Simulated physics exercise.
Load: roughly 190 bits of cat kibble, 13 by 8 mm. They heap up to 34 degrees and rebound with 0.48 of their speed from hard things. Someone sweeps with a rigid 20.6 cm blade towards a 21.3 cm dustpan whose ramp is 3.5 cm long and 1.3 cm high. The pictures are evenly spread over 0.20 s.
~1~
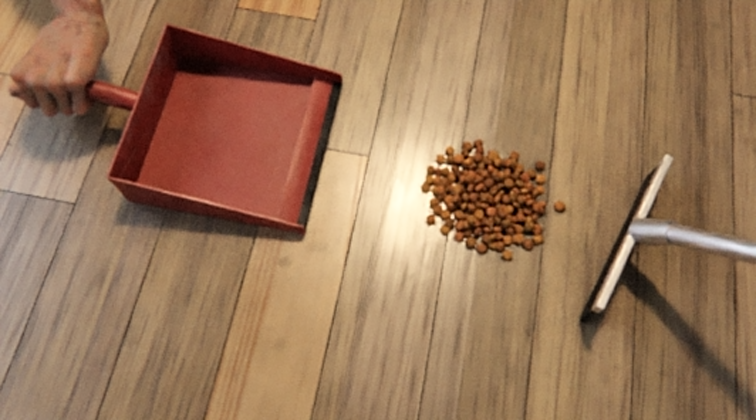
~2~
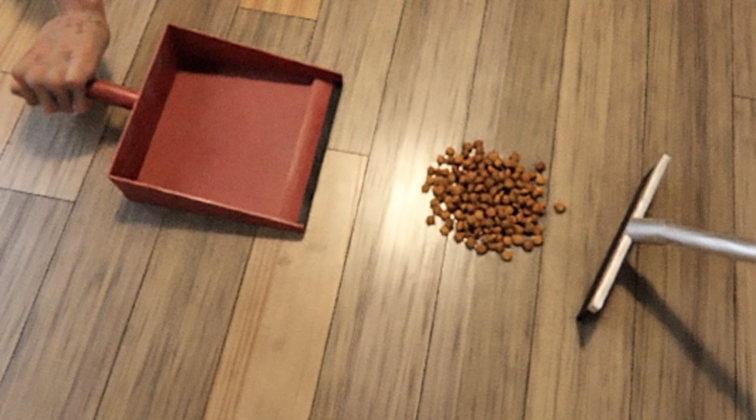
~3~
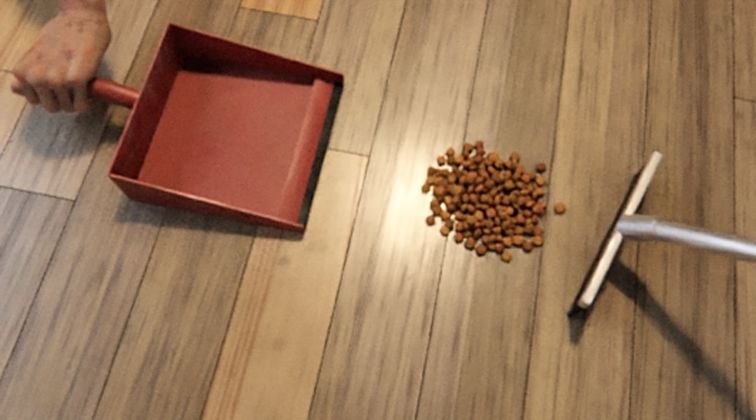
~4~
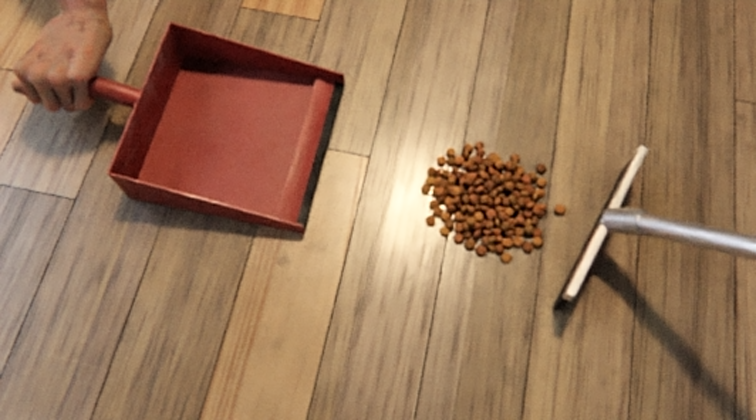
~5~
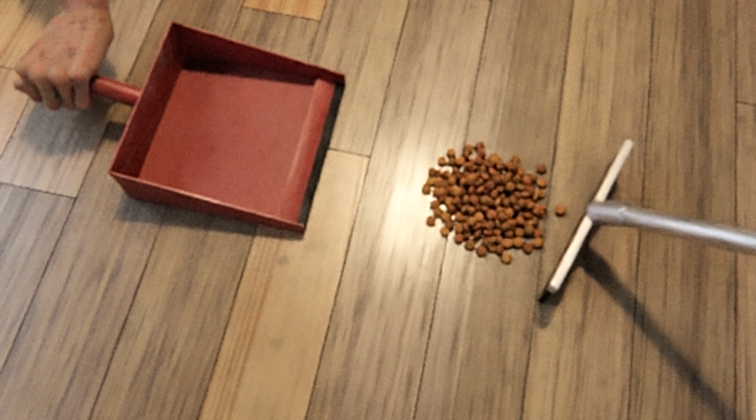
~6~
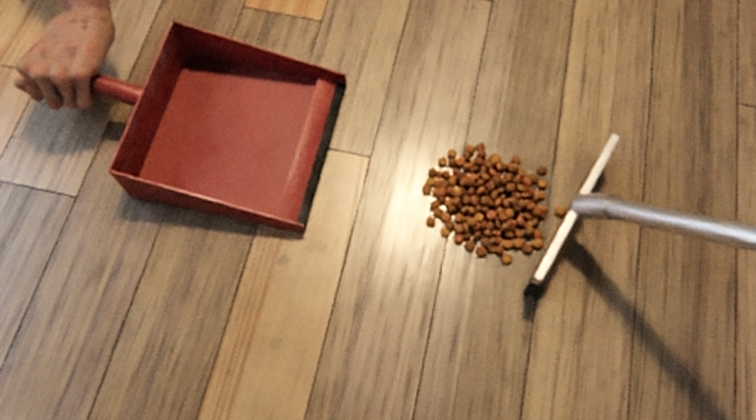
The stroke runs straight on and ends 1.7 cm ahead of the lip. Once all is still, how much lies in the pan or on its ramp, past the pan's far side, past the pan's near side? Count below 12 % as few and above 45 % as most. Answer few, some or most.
Pan some, far side some, near side few.
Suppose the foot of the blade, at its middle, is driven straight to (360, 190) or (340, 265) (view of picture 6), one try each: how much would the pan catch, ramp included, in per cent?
Some 5 and 0 per cent.
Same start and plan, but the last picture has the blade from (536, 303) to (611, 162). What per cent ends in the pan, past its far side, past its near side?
Pan 0, far 0, near 5.
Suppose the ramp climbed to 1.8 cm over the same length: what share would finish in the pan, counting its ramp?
In that case some 15 per cent.
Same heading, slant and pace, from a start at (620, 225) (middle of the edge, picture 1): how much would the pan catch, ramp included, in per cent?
About 20 per cent.
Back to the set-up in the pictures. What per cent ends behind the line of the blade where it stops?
About 10 per cent.
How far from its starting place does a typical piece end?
Some 20 cm.
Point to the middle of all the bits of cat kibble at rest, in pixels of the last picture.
Around (350, 116).
Then, 0.27 s after the last picture, middle of the blade 18 cm from the lip; 0 % over the lip, far side 0 %, near side 0 %.
Then, 0.45 s after the last picture, middle of the blade 10 cm from the lip; 0 % over the lip, far side 5 %, near side 0 %.
Then, 0.75 s after the last picture, middle of the blade 5 cm from the lip; 15 % over the lip, far side 15 %, near side 0 %.
In the end, pan 15 %, far side 15 %, near side 0 %, in front of the lip or behind the blade 65 %.
